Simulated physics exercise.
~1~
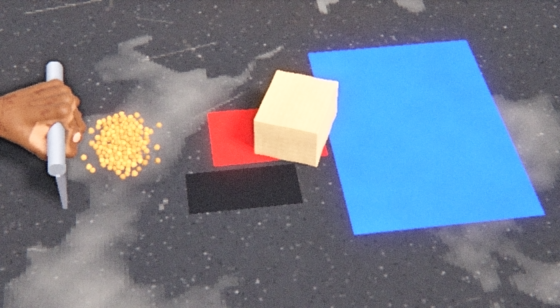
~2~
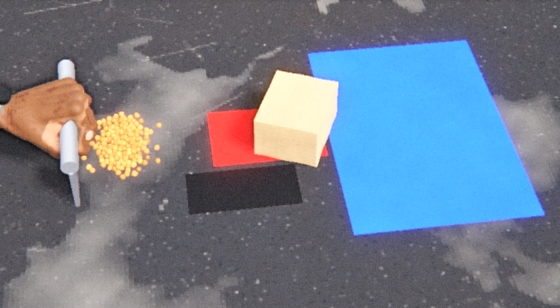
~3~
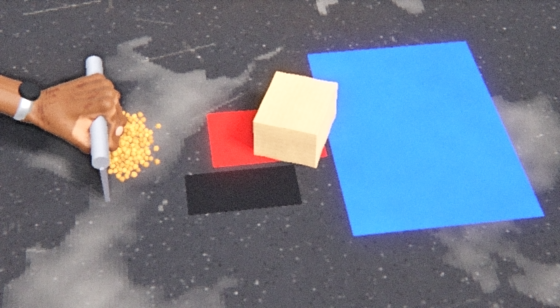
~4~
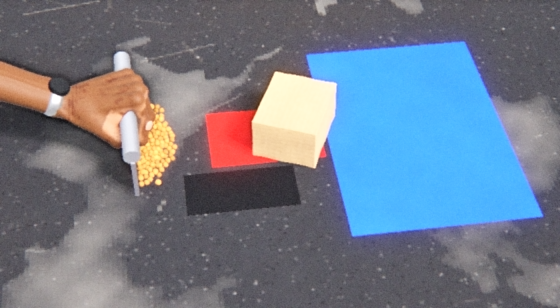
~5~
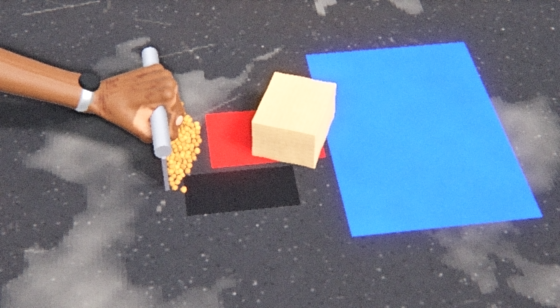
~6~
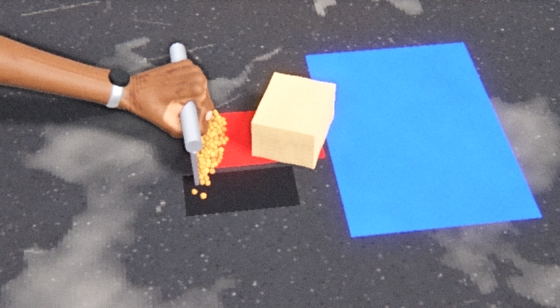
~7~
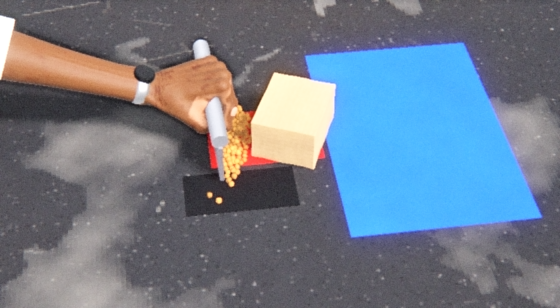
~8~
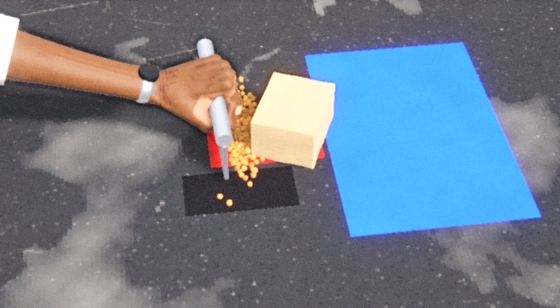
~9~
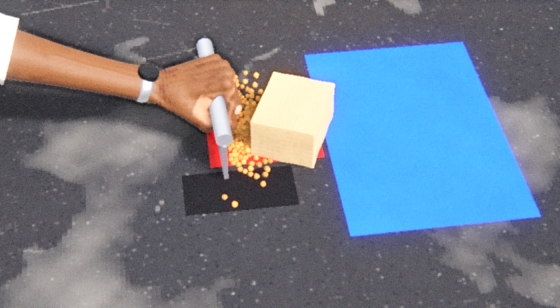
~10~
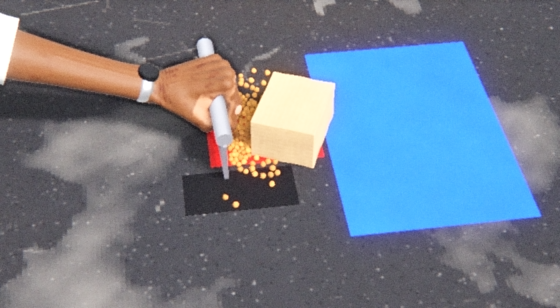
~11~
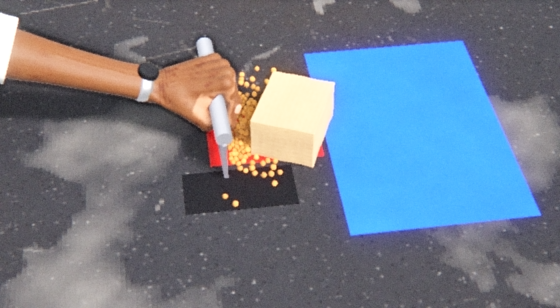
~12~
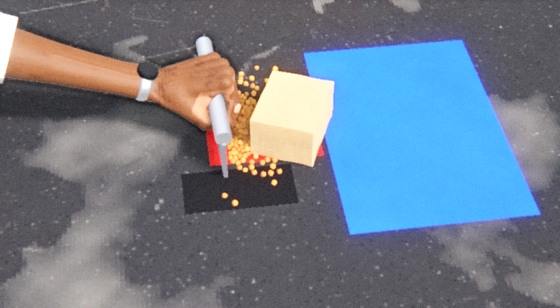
A hand gripping a grey scraper pushed a pile of roasted chickpeas rightwards across a dark surface until they bunched and scattered against a pale block, then held still, leaving most on the red mat, a few on the black, and none on the blue.
